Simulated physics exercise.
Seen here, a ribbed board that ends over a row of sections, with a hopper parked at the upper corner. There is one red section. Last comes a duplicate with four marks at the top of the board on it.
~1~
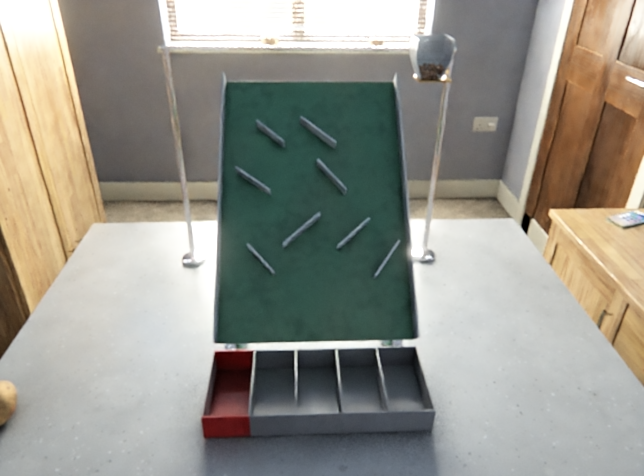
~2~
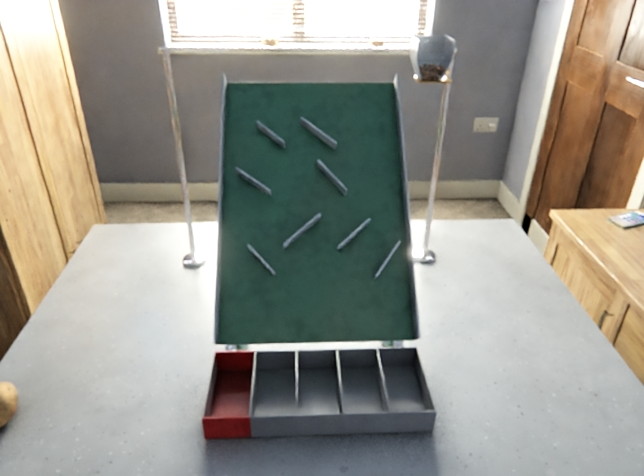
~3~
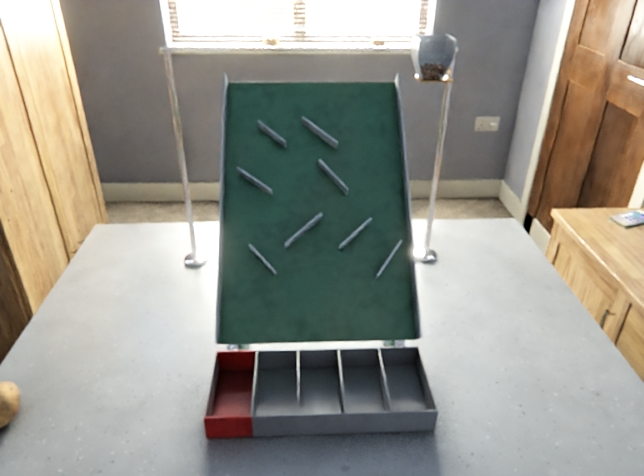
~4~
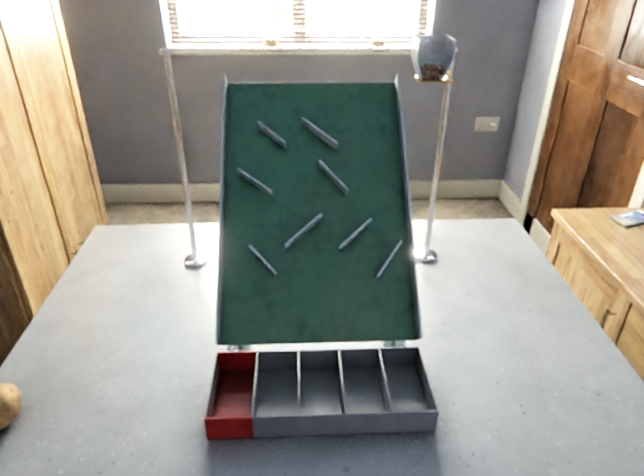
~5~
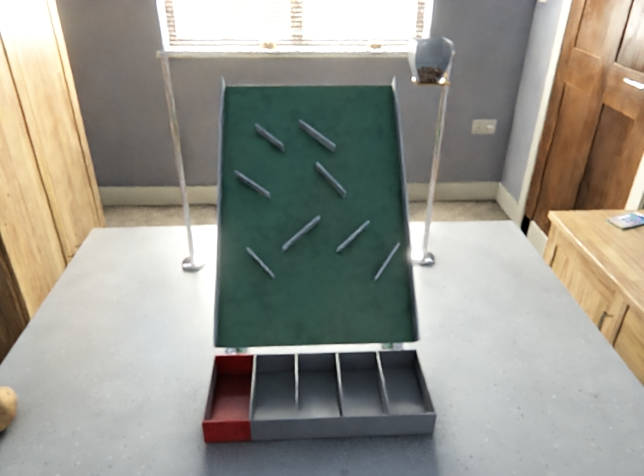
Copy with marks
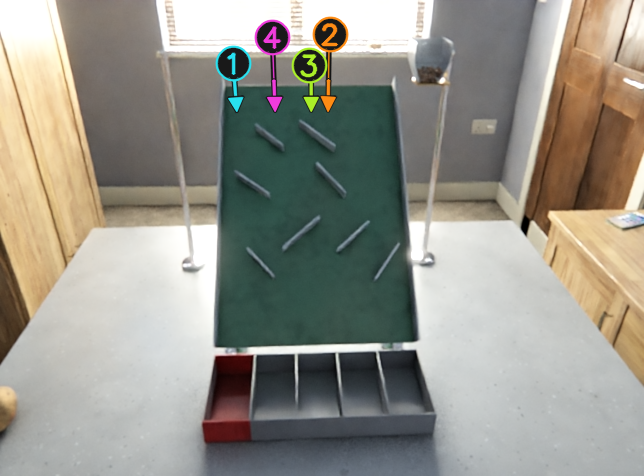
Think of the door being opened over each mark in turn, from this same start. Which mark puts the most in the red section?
The answer is mark 1.
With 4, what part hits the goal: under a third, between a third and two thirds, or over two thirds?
It is under a third.
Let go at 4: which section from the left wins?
The third from the left.
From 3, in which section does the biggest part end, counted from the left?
The third from the left.
On the marked copy, mark 1 meets the board at (236, 106); mark 2 meets the board at (328, 106); mark 3 meets the board at (311, 106); mark 4 meets the board at (274, 106).
For mark 1, close to half in the red section, close to half in other sections.
For mark 2, only a few in the red section, all but a few in other sections, a small share outside the box.
For mark 3, none at all in the red section, all but a few in other sections, a small share outside the box.
For mark 4, only a few in the red section, all but a few in other sections, a small share outside the box.
